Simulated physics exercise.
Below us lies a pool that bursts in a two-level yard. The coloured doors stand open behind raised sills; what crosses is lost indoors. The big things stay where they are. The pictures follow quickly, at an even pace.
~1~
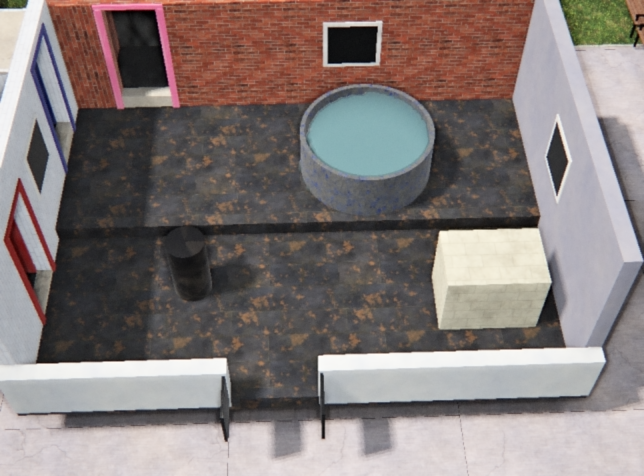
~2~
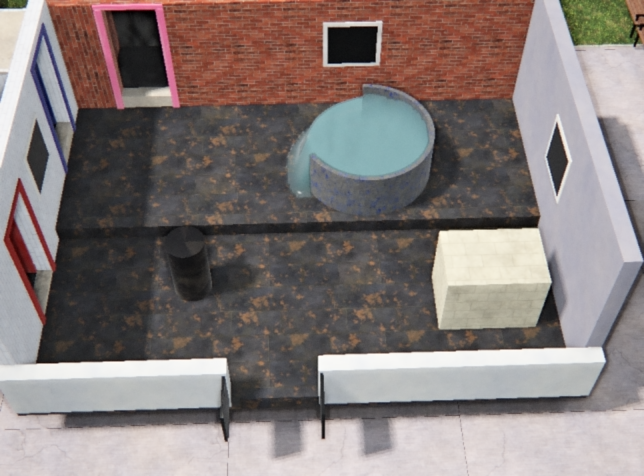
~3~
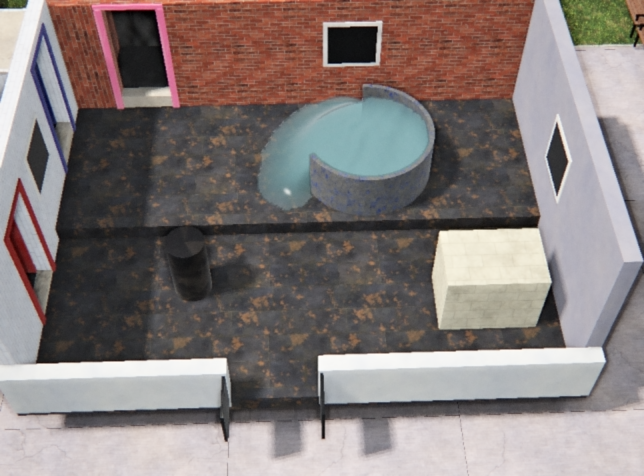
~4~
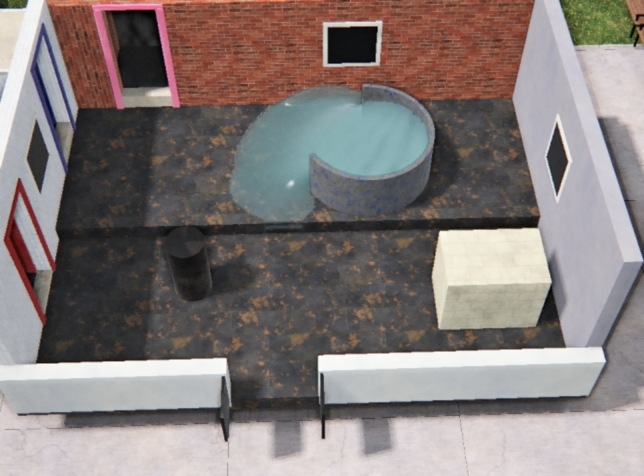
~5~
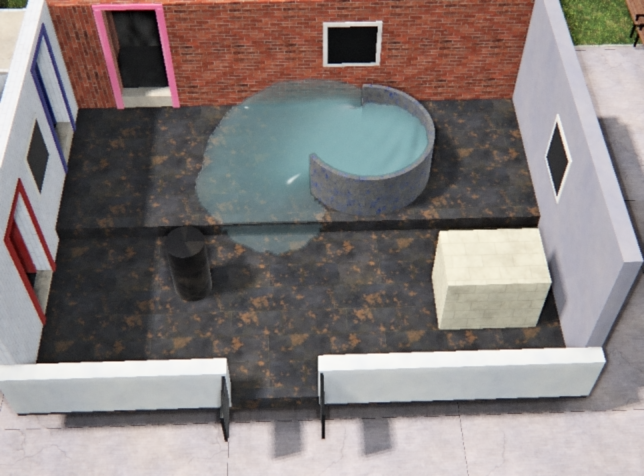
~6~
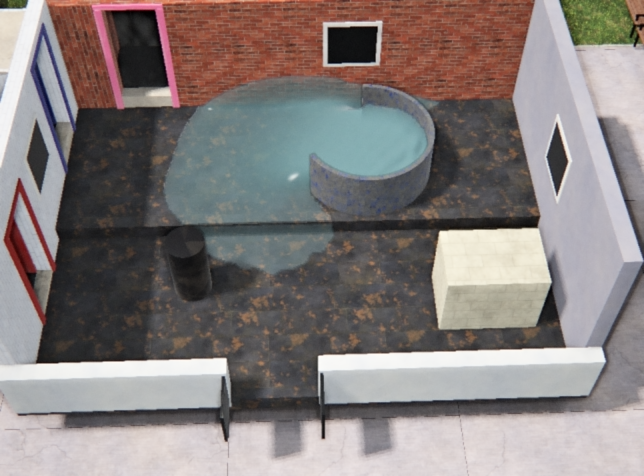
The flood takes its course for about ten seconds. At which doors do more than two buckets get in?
The pink door holds within the limit; the red door floods; the blue door floods.
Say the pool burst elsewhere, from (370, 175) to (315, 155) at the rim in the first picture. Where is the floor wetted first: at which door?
First comes the door marked red.
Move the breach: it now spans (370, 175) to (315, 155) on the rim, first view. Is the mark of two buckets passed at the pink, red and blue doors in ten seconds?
In short: Pink door keeps below it; red door floods; blue door takes less.
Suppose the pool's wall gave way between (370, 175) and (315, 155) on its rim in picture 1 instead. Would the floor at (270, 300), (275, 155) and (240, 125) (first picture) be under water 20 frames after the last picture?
As listed: Under water, no water, dry.
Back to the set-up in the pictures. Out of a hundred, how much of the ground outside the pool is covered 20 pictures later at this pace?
Near 55 in a hundred.
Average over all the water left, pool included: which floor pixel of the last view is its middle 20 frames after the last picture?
Roughly at (202, 184).
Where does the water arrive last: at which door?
The red-painted one.
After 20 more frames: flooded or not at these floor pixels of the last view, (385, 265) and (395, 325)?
In turn: Not flooded, clear.
A moment on, water covers 45 % of the floor; the pink door wet at the sill, nothing in, the red door not reached, the blue door wet at the sill, nothing in.
Next, water covers 50 % of the floor; the pink door wet at the sill, nothing in, the red door under two buckets in, the blue door over two buckets in.
Then, water covers 55 % of the floor; the pink door wet at the sill, nothing in, the red door over two buckets in, the blue door far over two buckets in.
Later, water covers 90 % of the floor; the pink door wet at the sill, nothing in, the red door over two buckets in, the blue door far over two buckets in.
In the end, water covers 90 % of the floor; the pink door wet at the sill, nothing in, the red door far over two buckets in, the blue door far over two buckets in.
